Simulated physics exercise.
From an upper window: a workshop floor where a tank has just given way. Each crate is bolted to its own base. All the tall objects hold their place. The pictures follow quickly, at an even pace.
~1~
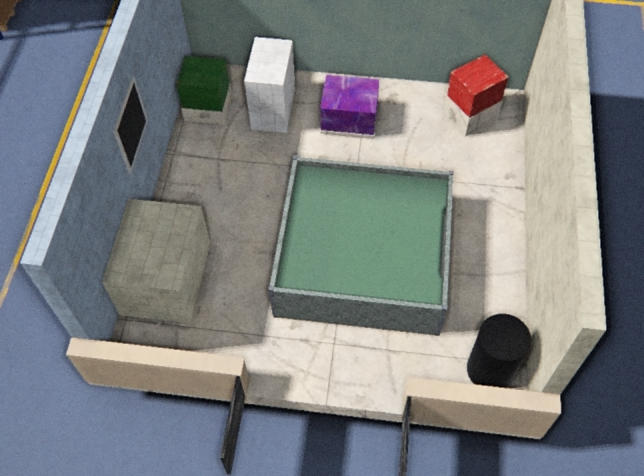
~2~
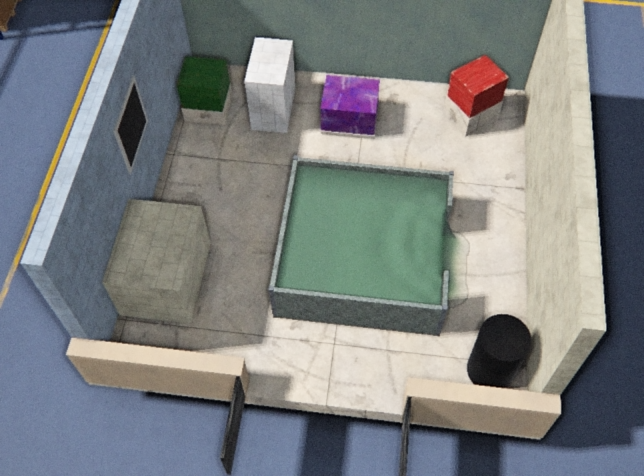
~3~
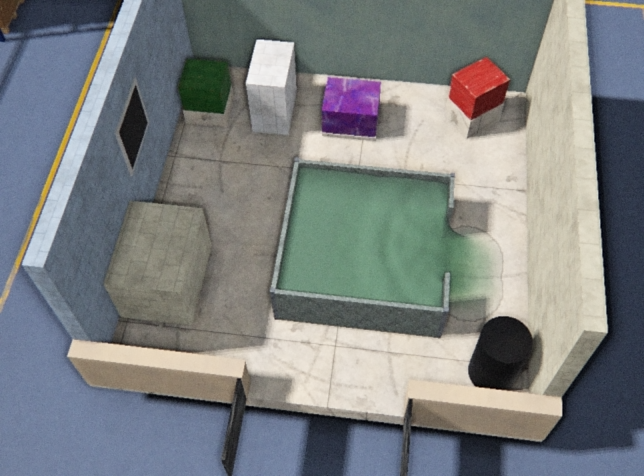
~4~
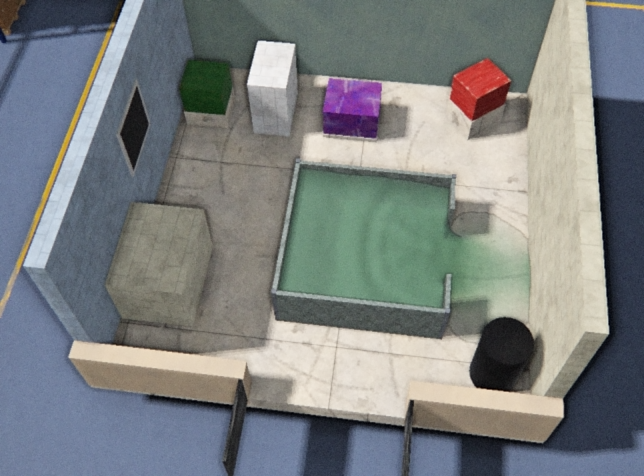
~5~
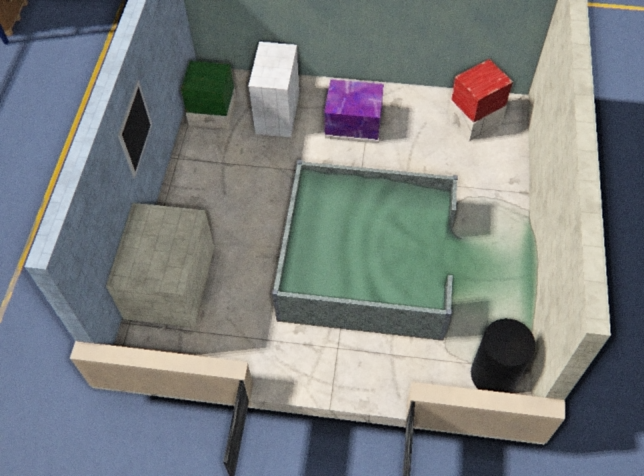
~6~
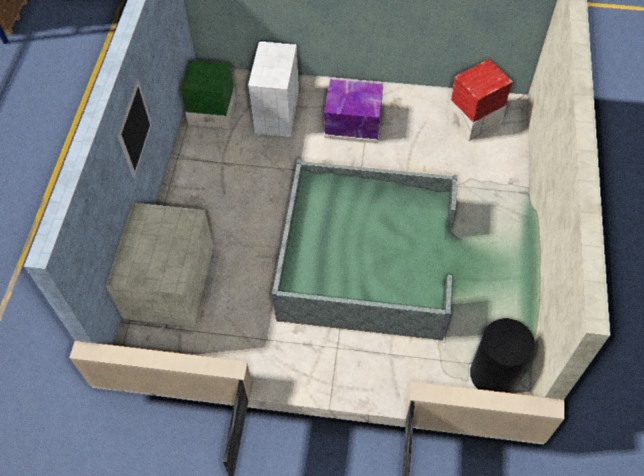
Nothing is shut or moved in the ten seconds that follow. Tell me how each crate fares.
The red crate stays dry; the purple crate gets wet; the green crate stays dry.
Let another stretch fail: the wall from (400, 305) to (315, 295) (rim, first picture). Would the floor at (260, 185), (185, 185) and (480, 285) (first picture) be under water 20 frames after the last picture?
In that order: Dry, clear, wet.
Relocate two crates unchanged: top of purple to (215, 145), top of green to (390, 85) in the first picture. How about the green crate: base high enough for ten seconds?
Then: Green crate escapes it.
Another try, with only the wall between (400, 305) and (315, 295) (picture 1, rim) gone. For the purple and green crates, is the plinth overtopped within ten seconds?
In short: Purple is spared, green is safe.
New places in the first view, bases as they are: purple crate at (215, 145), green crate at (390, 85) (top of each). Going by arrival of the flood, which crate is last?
The crate marked purple.
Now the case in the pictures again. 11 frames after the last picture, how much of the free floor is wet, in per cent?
I make it 40 per cent.
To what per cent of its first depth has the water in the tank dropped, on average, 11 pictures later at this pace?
I make it 58 per cent.
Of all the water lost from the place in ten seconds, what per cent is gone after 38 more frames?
Roughly 55 per cent.
A moment on, water covers 20 % of the floor; the red crate water round its plinth, the purple crate not reached, the green crate not reached.
Next, water covers 40 % of the floor; the red crate water round its plinth, the purple crate not reached, the green crate not reached.
Then, water covers 65 % of the floor; the red crate water round its plinth, the purple crate water round its plinth, the green crate not reached.
Later, water covers 95 % of the floor; the red crate water round its plinth, the purple crate water round its plinth, the green crate water round its plinth.
In the end, water covers 100 % of the floor; the red crate stayed above the water, the purple crate was topped, the green crate stayed above the water.
